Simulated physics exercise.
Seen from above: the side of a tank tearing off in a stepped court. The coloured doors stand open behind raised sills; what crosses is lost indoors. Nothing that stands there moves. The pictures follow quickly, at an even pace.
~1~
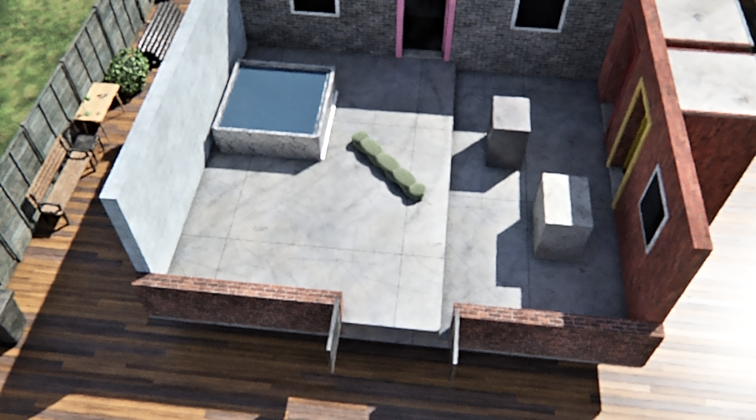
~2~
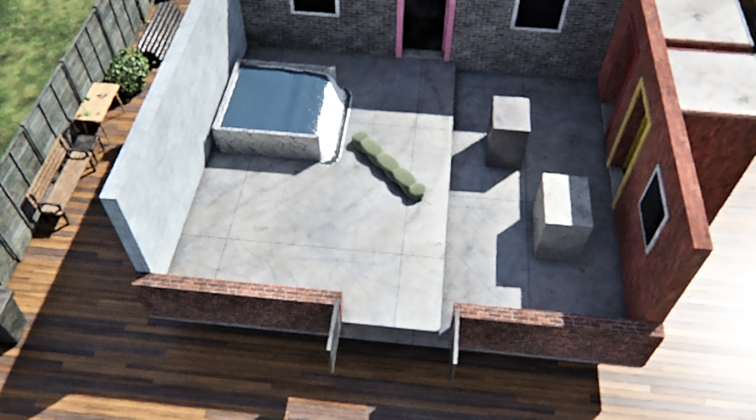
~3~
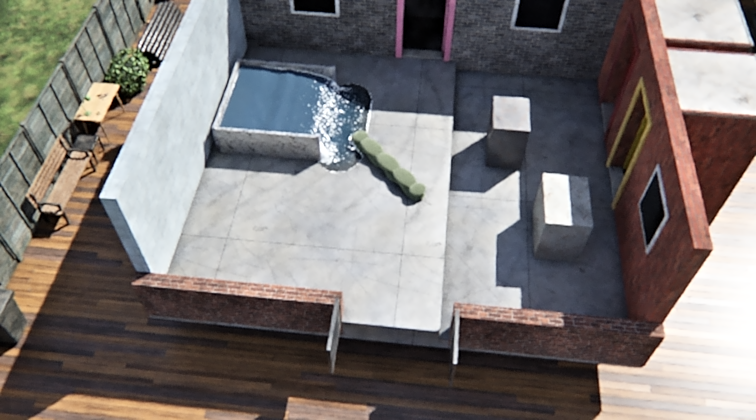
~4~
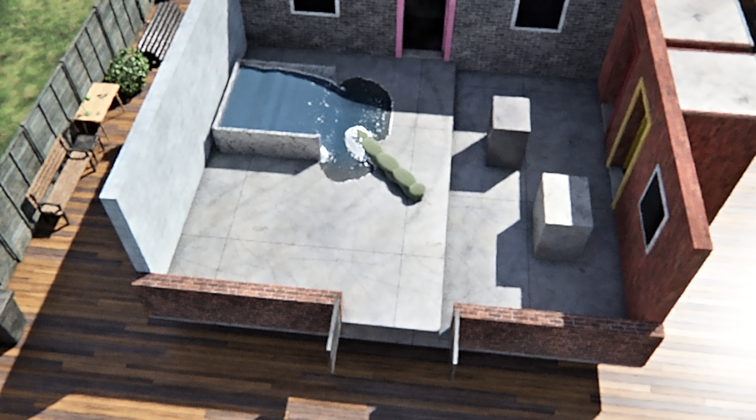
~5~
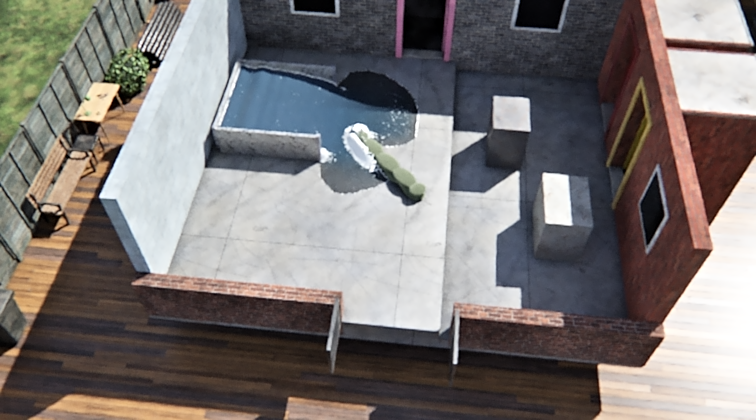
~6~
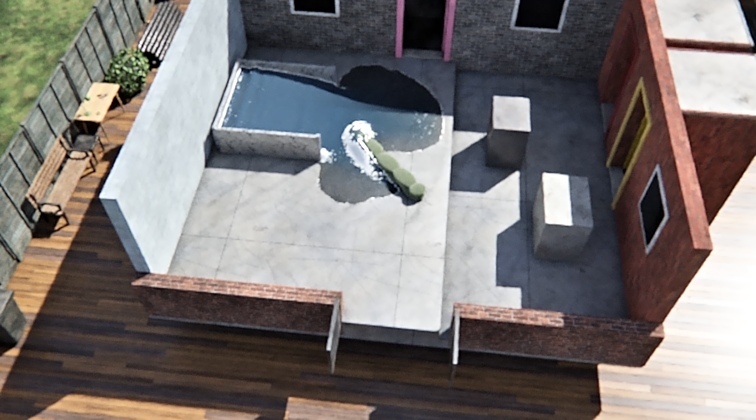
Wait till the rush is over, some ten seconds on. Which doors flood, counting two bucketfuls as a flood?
In the end: The yellow door stays under that; the pink door takes more than that; the red door takes more than that.
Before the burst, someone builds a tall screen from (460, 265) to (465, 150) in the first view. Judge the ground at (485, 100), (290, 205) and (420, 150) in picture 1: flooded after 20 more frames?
As listed: Wet, no water, awash.
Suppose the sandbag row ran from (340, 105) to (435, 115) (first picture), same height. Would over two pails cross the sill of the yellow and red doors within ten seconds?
Then: The yellow one takes more; the red one holds.
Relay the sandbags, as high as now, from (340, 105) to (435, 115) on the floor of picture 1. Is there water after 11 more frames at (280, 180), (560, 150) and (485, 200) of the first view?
In turn: No water, no water, flooded.
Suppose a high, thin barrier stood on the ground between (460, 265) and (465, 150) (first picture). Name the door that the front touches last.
Last comes the yellow one.
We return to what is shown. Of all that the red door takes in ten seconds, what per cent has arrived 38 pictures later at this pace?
About 100 per cent.
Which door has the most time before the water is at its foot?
It is the yellow one.
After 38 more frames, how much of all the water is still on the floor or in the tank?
Some 84 per cent.
A moment on, water covers 30 % of the floor; the yellow door not reached, the pink door wet at the sill, nothing in, the red door not reached.
Next, water covers 50 % of the floor; the yellow door not reached, the pink door under two buckets in, the red door wet at the sill, nothing in.
Then, water covers 60 % of the floor; the yellow door wet at the sill, nothing in, the pink door over two buckets in, the red door under two buckets in.
Later, water covers 70 % of the floor; the yellow door wet at the sill, nothing in, the pink door over two buckets in, the red door over two buckets in.
In the end, water covers 65 % of the floor; the yellow door wet at the sill, nothing in, the pink door over two buckets in, the red door over two buckets in.
